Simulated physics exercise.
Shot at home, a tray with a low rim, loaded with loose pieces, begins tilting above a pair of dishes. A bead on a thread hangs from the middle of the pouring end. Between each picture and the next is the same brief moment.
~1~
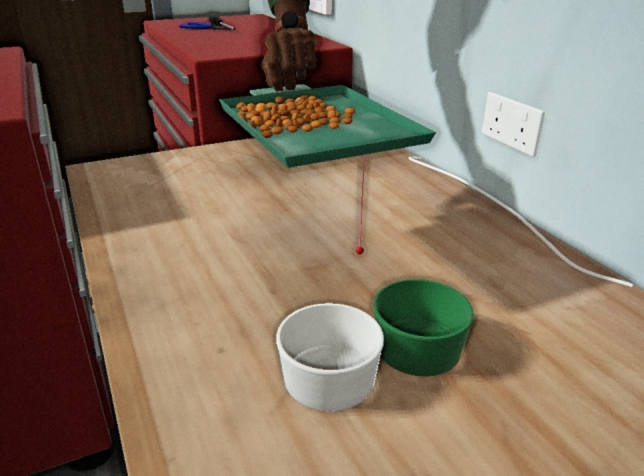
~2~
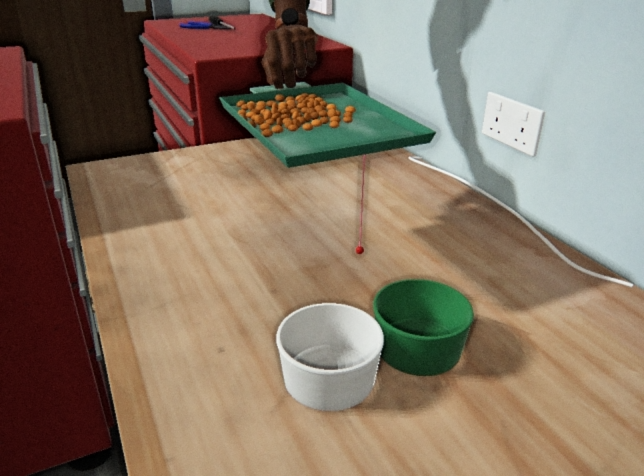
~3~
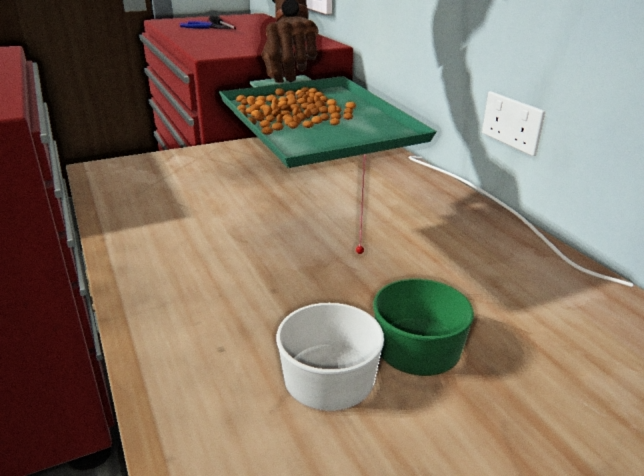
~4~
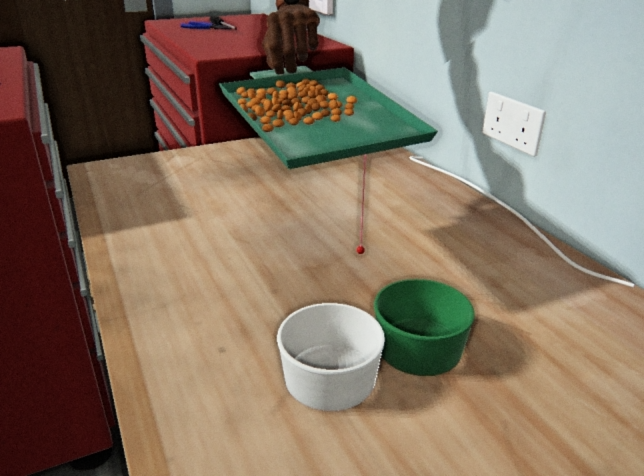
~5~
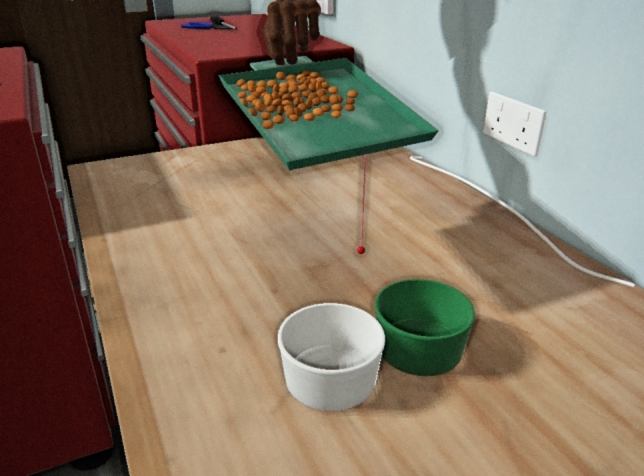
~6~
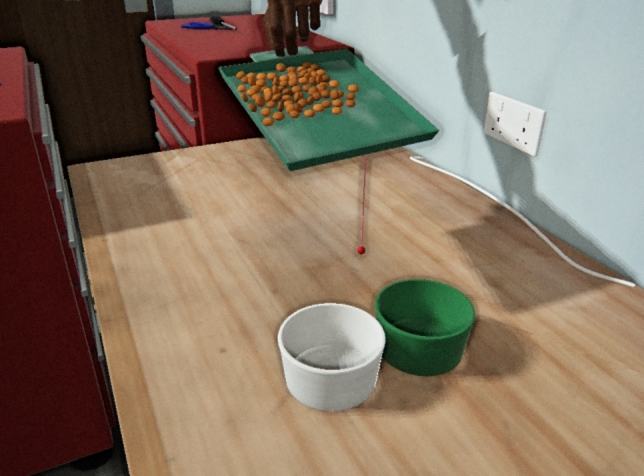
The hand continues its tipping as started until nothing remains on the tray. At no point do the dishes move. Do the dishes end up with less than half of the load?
Most of what falls will come down outside the dishes.
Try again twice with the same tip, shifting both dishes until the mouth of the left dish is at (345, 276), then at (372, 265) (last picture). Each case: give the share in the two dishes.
It would be roughly 60 per cent, followed by roughly 20 per cent.
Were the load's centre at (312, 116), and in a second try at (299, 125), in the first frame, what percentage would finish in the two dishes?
You'd get near 0 percent first and near 10 percent next.
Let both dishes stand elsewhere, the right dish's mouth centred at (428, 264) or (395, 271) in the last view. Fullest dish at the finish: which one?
Try 1: The leftmost dish; try 2: The leftmost dish.
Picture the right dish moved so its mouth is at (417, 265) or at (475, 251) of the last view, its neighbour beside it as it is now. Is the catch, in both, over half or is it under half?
Held in all, by try: A larger portion, then a smaller portion.
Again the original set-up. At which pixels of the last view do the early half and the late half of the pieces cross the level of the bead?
Earlier portion about (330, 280); later portion about (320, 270).
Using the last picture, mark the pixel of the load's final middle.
About pixel (328, 327).
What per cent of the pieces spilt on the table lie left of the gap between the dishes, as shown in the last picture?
It comes out at roughly 90 percent.
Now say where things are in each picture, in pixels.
In the first picture, corners of the pouring end at (288, 155) and (431, 132), level; middle of the load at (295, 114), bits of cat kibble; left dish at (354, 385); right dish at (450, 352); bead on its thread at (360, 250).
In the second picture, corners of the pouring end at (288, 155) and (431, 131), level; middle of the load at (295, 112).
In the third picture, corners of the pouring end at (288, 156) and (432, 131), tipped barely, lowest at the left corner; middle of the load at (296, 108).
In the fourth picture, corners of the pouring end at (289, 157) and (433, 130), tipped a little, lowest at the left corner; middle of the load at (296, 102).
In the fifth picture, corners of the pouring end at (290, 159) and (433, 129), tipped a little, lowest at the left corner; middle of the load at (297, 96).
In the sixth picture, corners of the pouring end at (290, 160) and (434, 129), tipped a little, lowest at the left corner; middle of the load at (297, 90); left dish at (355, 385); right dish at (451, 352).
Soon, tray tipped steeply; most on the tray; about a quarter in the air.
A while on, tray tipped right over; about half on the tray; a small part in the left dish; a small part in the right dish; about a third outside both; a small part in the air.
Towards the end, tray tipped past a quarter turn; a small part in the left dish; a small part in the right dish; most outside both.
Finally, tray tipped past a quarter turn; a small part in the left dish; a small part in the right dish; most outside both.
